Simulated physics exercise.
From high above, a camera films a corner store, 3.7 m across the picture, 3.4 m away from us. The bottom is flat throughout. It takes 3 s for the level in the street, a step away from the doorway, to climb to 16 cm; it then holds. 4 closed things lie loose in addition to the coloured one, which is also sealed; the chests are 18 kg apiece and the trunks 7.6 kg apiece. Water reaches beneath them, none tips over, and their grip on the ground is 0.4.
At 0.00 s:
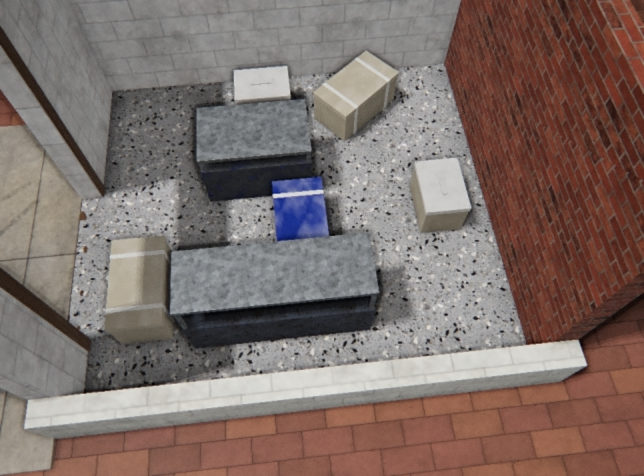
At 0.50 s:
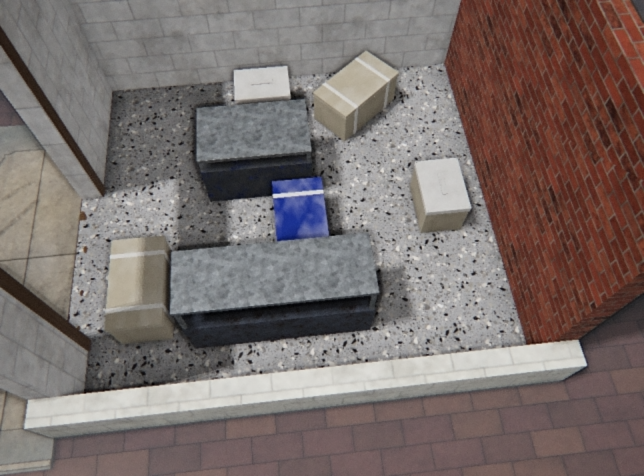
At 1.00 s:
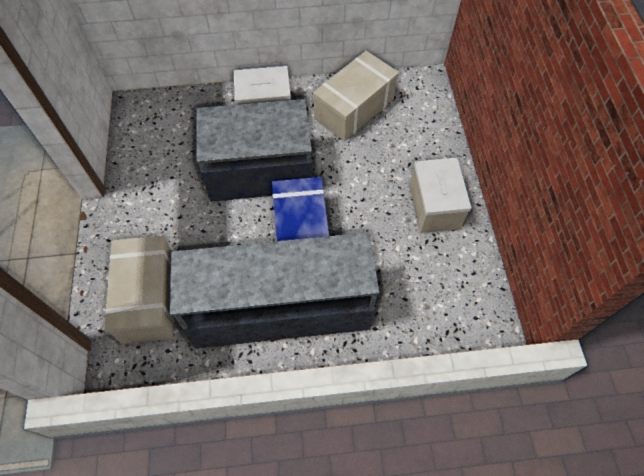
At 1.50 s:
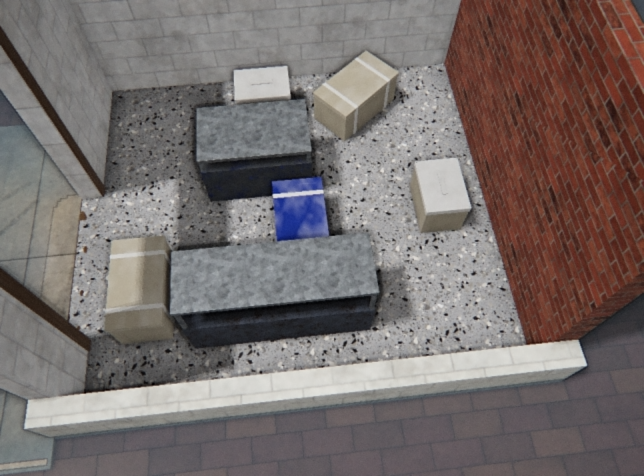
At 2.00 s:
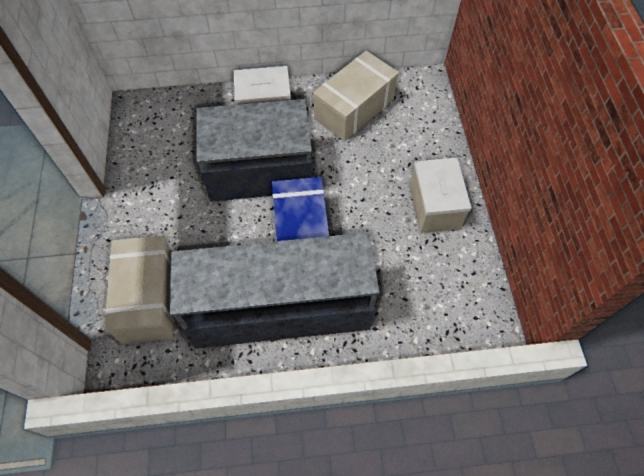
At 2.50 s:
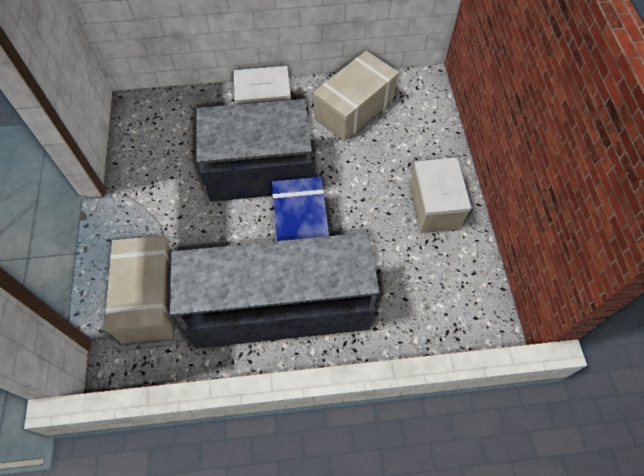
The clip opens on a high view of a corner store with two grey counters, a blue trunk and four pale boxes on a speckled floor. Water darkens the reddish paving outside and turns it blue-grey, then spreads a little way through the left doorway, while everything inside stays still.
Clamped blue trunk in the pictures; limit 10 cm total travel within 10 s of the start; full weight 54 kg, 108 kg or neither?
Only the greater amount keeps it steady.
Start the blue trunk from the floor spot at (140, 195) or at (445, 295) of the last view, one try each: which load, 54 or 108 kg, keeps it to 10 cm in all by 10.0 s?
Any load; any load.
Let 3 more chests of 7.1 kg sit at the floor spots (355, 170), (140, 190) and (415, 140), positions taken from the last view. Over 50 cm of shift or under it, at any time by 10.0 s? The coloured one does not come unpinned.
Answer by position: Inside the range; outside the range; inside the range.
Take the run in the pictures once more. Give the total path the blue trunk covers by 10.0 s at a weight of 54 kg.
Adding it all up, something like 50 cm.
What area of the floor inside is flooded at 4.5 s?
Roughly 4.5 m2 of it is wet.
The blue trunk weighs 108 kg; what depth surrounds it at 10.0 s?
9 cm, roughly.
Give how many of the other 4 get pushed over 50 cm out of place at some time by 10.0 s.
I count 1.
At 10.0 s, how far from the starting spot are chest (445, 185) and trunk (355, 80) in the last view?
First 0 cm, then 50 cm.
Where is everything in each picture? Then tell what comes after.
The first picture shows the blue trunk at (301, 217), on the bottom; 0.0 m2 under water; 0 of 5 have shifted.
The second picture shows the blue trunk at (301, 217) rests on the ground; 0.0 m2 under water; 0 of 5 have shifted.
The third picture shows the blue trunk at (301, 217) rests on the ground; water covers 0.0 m2; 0 of 5 have shifted.
The fourth picture shows the blue trunk at (301, 217) rests on the ground; water covers 0.0 m2; 0 of 5 have shifted.
The fifth picture shows the blue trunk at (301, 217) rests on the ground; water covers 0.0 m2; 0 of 5 have shifted.
The sixth picture shows the blue trunk at (301, 217) rests on the ground; 0.5 m2 under water; 0 of 5 have shifted.
After 3.5 s the blue trunk would be 0 cm from its start with 54 kg and 0 cm from its start with 108 kg; 1 cm of water round it then.
After 4.5 s the blue trunk would be 2 cm from its start with 54 kg and 0 cm from its start with 108 kg; 9 cm of water round it then.
After 7.0 s the blue trunk would be 38 cm from its start with 54 kg and 0 cm from its start with 108 kg; 8 cm of water round it then.
After 10.0 s the blue trunk would be 51 cm from its start with 54 kg and 0 cm from its start with 108 kg; 9 cm of water round it then.
